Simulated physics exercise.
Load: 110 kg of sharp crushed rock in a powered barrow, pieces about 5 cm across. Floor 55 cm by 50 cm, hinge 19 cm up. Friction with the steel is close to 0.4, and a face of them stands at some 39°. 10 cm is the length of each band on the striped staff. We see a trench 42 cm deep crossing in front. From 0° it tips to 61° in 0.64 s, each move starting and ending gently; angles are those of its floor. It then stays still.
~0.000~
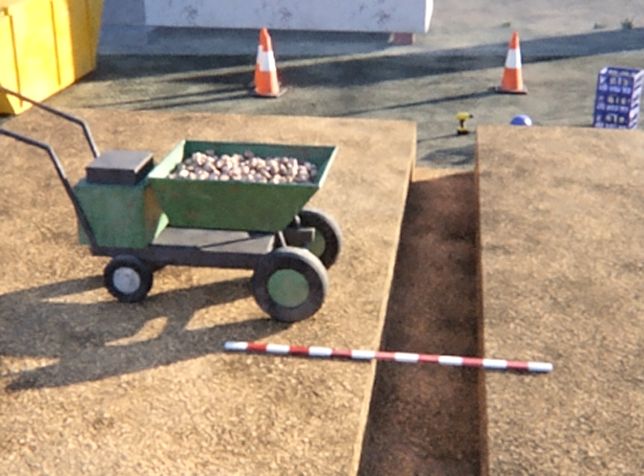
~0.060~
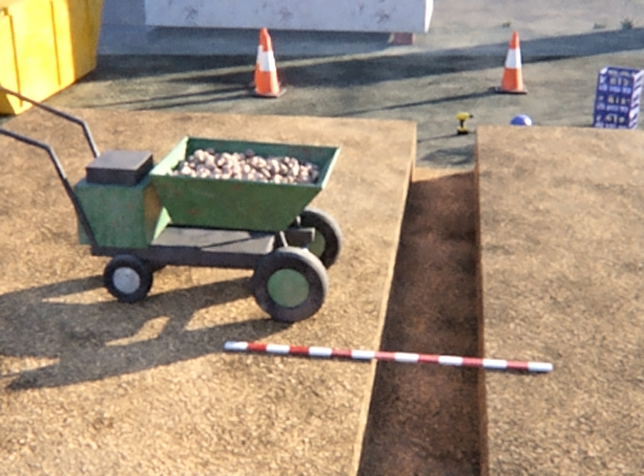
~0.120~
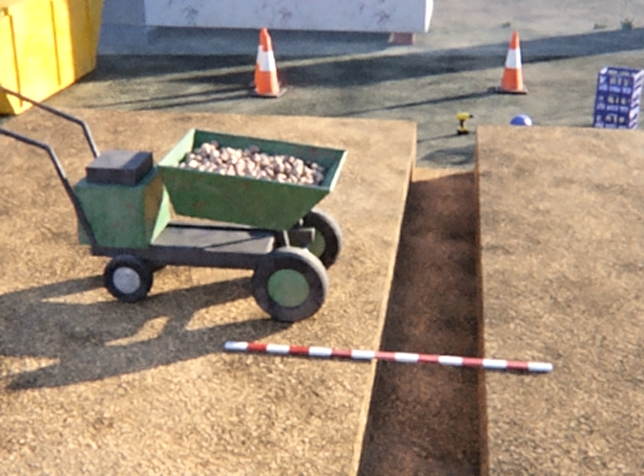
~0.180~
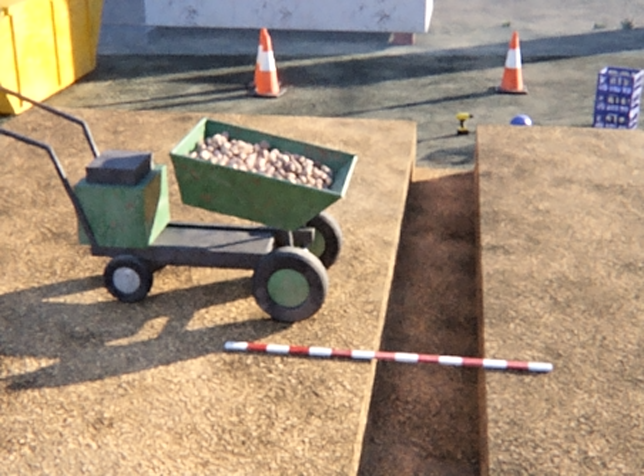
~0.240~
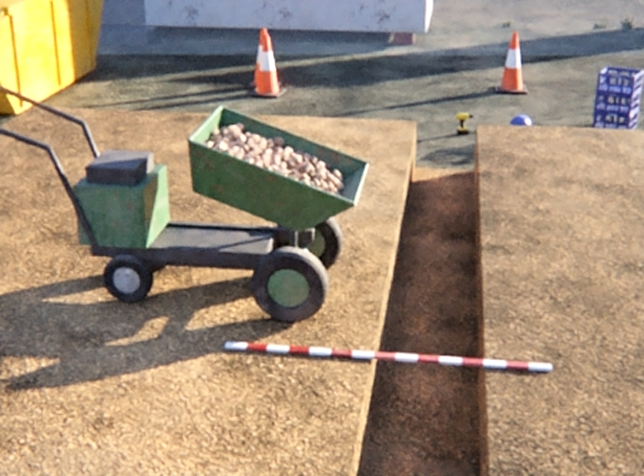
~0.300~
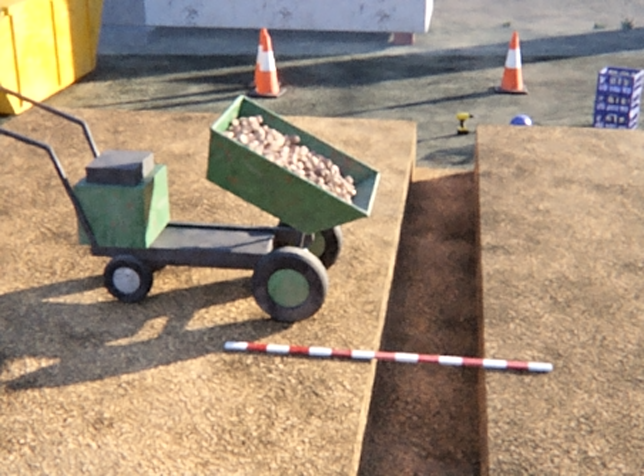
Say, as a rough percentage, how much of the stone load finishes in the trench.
Roughly 52 out of 100.
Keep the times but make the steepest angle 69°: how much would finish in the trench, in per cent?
It would come to about 85 percent.
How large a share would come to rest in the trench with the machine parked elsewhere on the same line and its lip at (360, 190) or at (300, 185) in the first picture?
Estimates: 30 % then 60 %.
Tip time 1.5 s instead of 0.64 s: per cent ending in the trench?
In that case some 50 per cent.
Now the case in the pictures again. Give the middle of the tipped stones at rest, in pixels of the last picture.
Centre estimate: Around (454, 369).
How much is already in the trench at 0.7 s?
About 10 per cent by then.
After 0.5 s the floor is at 51°; 100 % in the tray; the foremost stones are at (378, 223).
After 0.7 s the floor is at 61°; 90 % in the tray, 10 % in the trench; the foremost stones are at (454, 302).
After 1.1 s the floor is at 61°; 52 % in the tray, 43 % in the trench, 5 % past the trench; the foremost stones are at (543, 292).
After 3.0 s the floor is at 61°; 43 % in the tray, 52 % in the trench, 5 % past the trench; the foremost stones are at (589, 292).
